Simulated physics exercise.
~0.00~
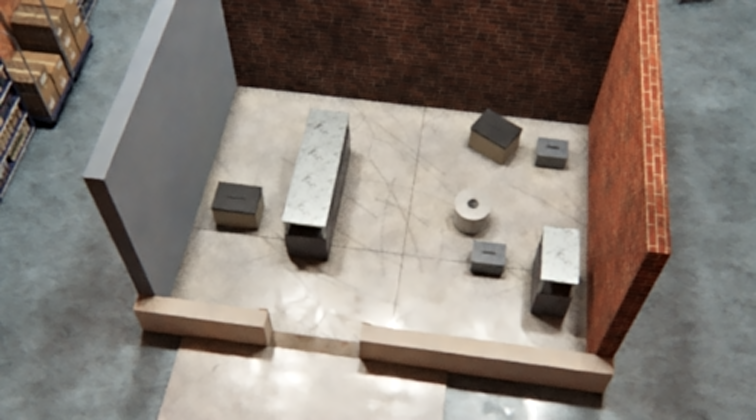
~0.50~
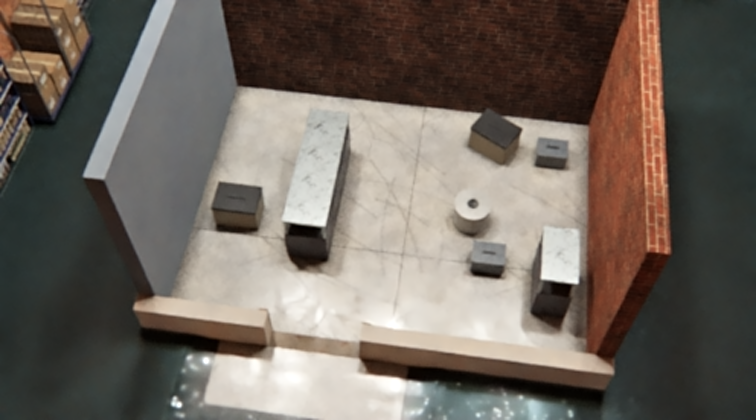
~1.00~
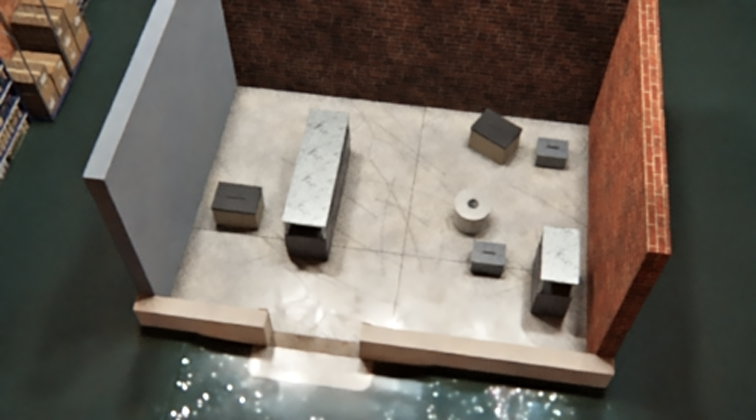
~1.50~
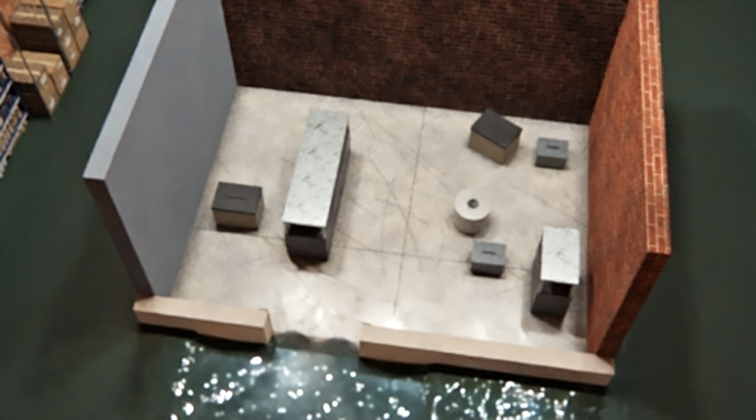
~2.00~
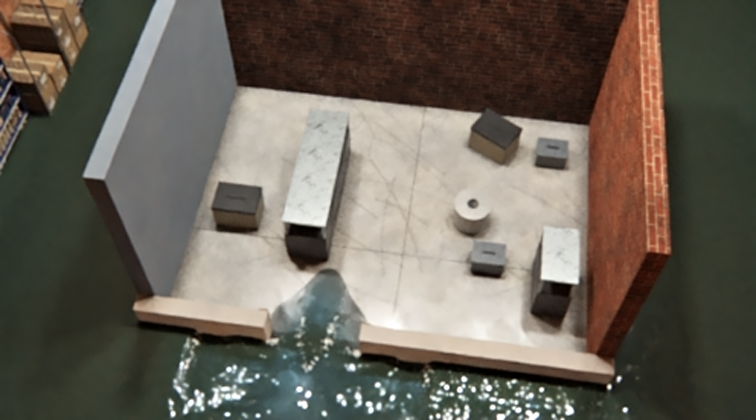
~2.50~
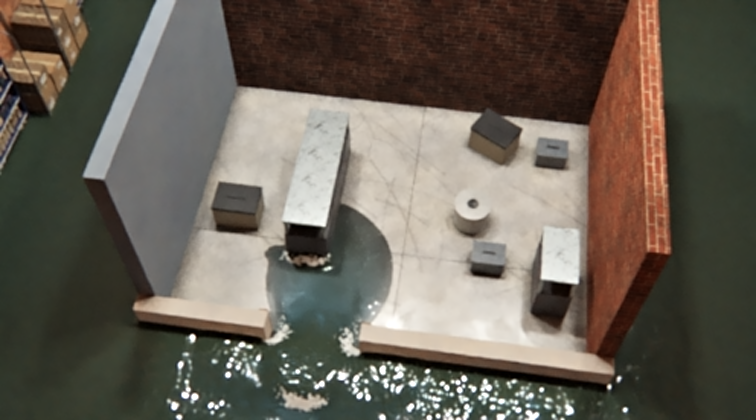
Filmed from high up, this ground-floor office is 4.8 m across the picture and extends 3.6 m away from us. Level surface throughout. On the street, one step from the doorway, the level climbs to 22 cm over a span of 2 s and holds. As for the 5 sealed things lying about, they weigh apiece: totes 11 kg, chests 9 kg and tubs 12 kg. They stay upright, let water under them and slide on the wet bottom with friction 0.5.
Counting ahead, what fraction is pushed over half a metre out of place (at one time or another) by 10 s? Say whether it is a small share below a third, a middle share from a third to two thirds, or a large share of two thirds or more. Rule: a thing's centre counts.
A large share, two thirds or more.
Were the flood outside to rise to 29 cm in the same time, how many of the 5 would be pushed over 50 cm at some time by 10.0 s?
Result: 5.
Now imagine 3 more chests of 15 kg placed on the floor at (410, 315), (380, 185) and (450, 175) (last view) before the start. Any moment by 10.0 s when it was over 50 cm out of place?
In that order: Short of it, over, past it.
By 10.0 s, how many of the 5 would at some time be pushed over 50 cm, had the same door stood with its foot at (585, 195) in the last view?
Result: 4.
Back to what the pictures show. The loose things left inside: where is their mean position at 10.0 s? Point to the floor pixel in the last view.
About (480, 197).
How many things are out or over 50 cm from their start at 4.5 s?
By that time the total stands at 1.
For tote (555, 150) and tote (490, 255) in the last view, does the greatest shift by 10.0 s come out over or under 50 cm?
In that order: Above, below.
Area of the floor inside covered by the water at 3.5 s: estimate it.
Flooded: Near 7.0 m2.
After 3.5 s 0 of 5 are over 50 cm from their spots; 0 afloat.
After 4.5 s 1 of 5 are over 50 cm from their spots; 0 afloat.
After 7.0 s 1 of 5 are over 50 cm from their spots; 2 afloat.
After 10.0 s 3 of 5 are over 50 cm from their spots, and 4 have been at some point; 4 afloat.
